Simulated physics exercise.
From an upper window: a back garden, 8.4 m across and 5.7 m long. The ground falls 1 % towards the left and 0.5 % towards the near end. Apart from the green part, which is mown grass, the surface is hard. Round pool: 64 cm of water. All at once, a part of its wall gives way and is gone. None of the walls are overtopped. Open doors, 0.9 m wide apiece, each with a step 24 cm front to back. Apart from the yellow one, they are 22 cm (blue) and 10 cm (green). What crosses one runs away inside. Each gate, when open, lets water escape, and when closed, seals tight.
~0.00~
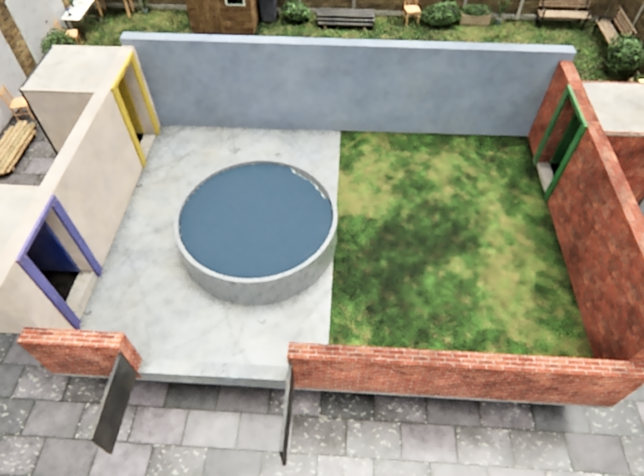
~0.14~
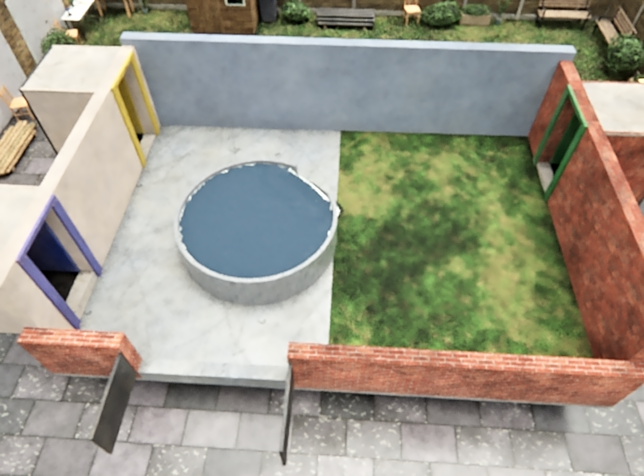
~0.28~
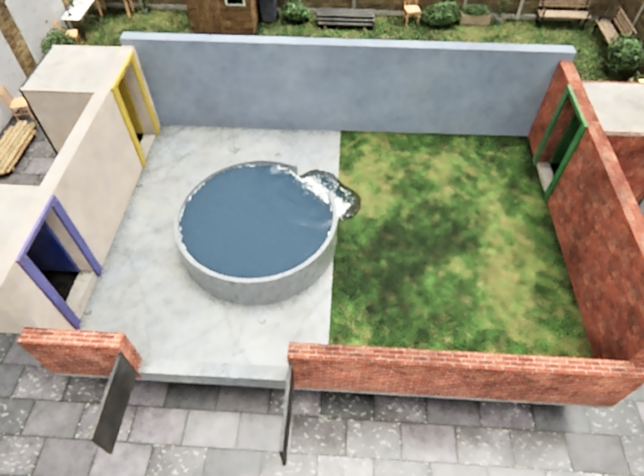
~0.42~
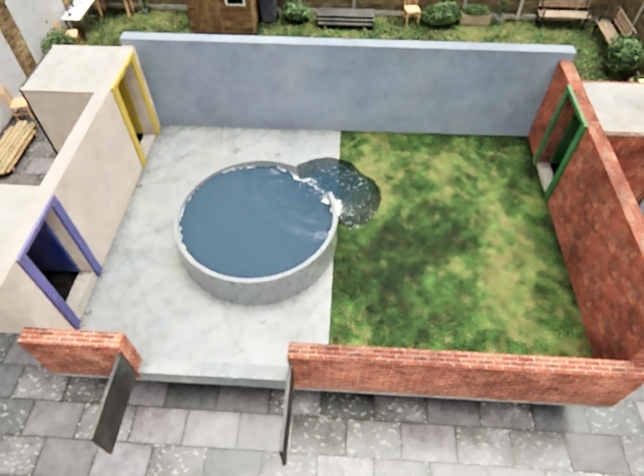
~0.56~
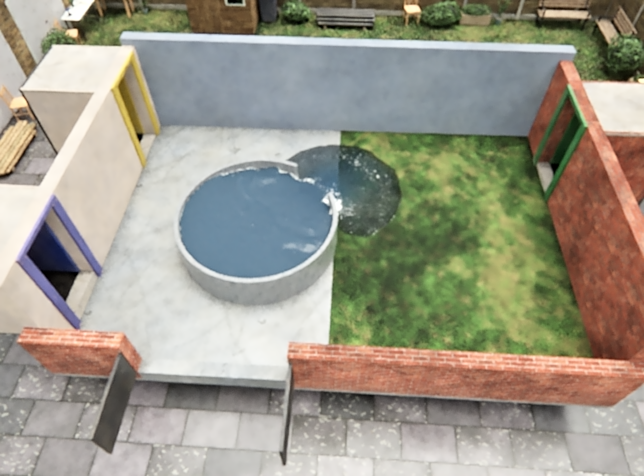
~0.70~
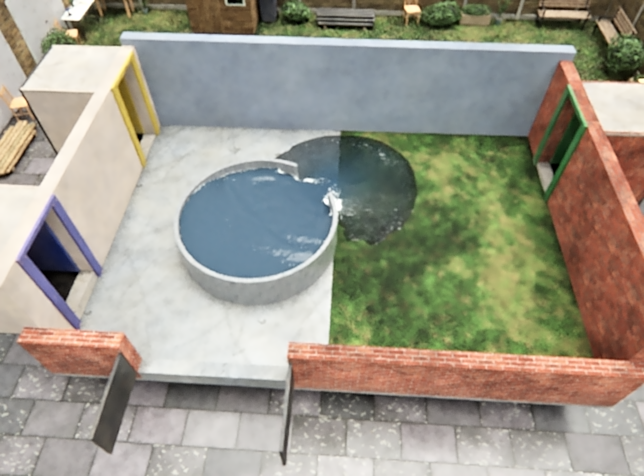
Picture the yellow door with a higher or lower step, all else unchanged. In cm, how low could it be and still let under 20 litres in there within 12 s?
I would say 7 cm.
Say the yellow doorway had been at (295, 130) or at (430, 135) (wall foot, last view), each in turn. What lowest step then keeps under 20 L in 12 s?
About 8.5 cm, then about 12.0 cm.
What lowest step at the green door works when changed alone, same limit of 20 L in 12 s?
For the green door, about 13.0 cm.
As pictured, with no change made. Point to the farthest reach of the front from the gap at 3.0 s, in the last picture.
(524, 139).
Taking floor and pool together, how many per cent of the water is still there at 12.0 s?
Remaining share: Around 96 %.
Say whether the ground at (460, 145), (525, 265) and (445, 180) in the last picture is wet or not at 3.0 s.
Point by point, the first is awash, the second spared and the third awash.
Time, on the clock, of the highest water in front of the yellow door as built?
It peaks around 4.5 s.
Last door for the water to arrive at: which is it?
The blue door comes last.
After 1.4 s water covers 20 % of the floor, deepest (36 cm) near (317, 197); it has not reached the yellow door.
After 3.0 s water covers 40 % of the floor, deepest (26 cm) near (317, 197); it has not reached the yellow door.
After 12.0 s water covers 100 % of the floor, deepest (10 cm) near (329, 280); 8 cm at the yellow door, 7 litres in over its 8 cm step.
At the yellow door as built, the water arrived by 3.8 s and peaked near 10 cm at 4.6 s.
Run again over the same 12 s with other heights there, 35 litres in over 6 cm, 7 litres over 8 cm. The limit of 20 litres is kept from about 7 cm up.
